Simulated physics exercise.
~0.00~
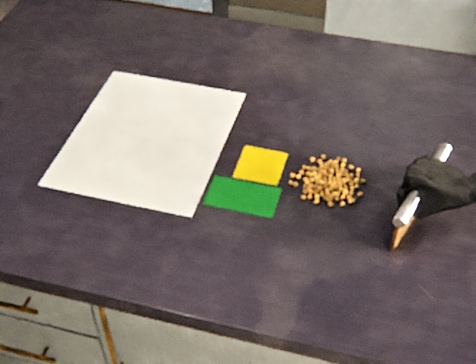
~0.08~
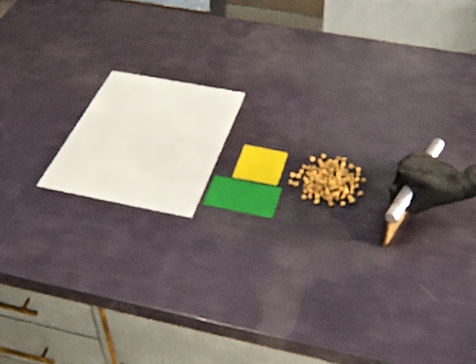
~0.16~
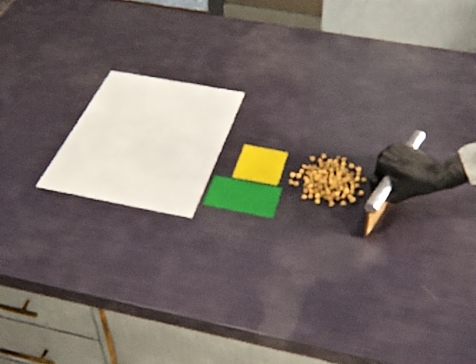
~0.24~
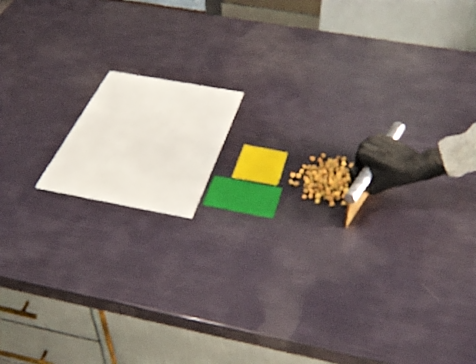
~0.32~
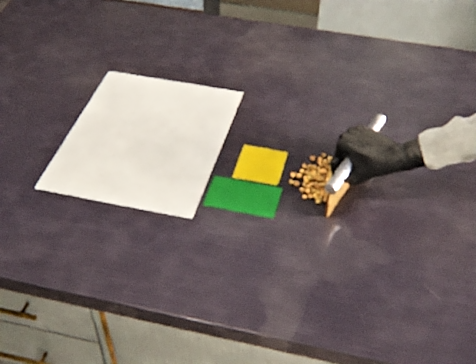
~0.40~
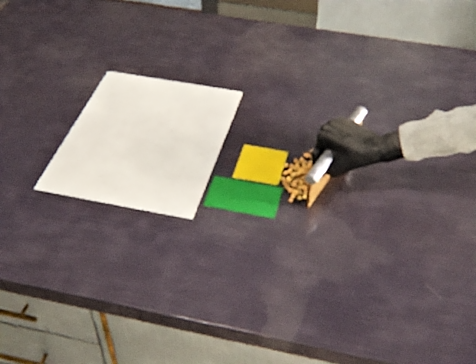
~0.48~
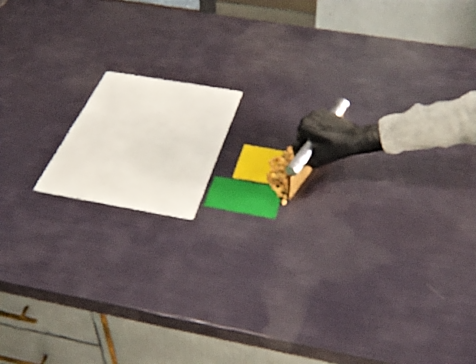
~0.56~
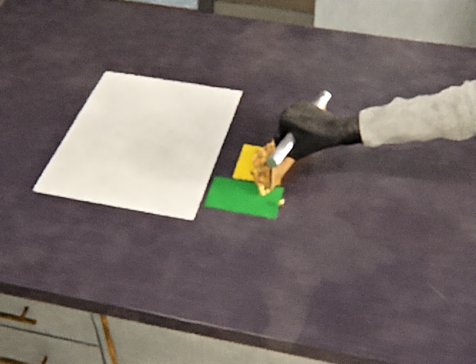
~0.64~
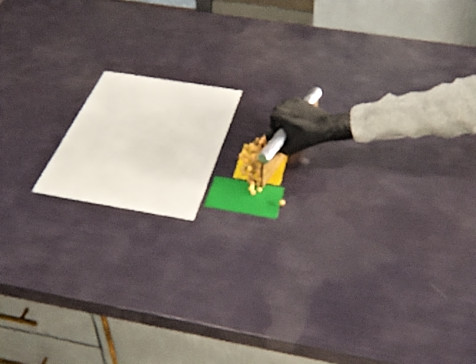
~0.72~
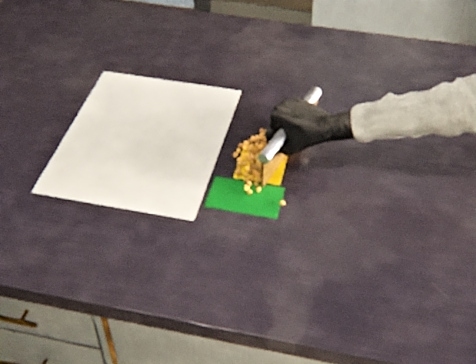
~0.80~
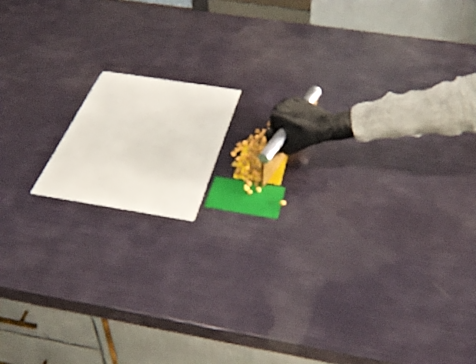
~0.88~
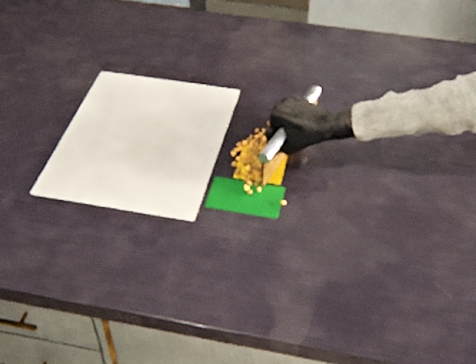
We see a black-gloved hand push a scraper leftward across a dark tabletop, sweeping a pile of dried chickpeas toward coloured sheets. The hand then stops, leaving the chickpeas heaped mostly over the yellow sheet and bare table, a few on the green, none on the white.
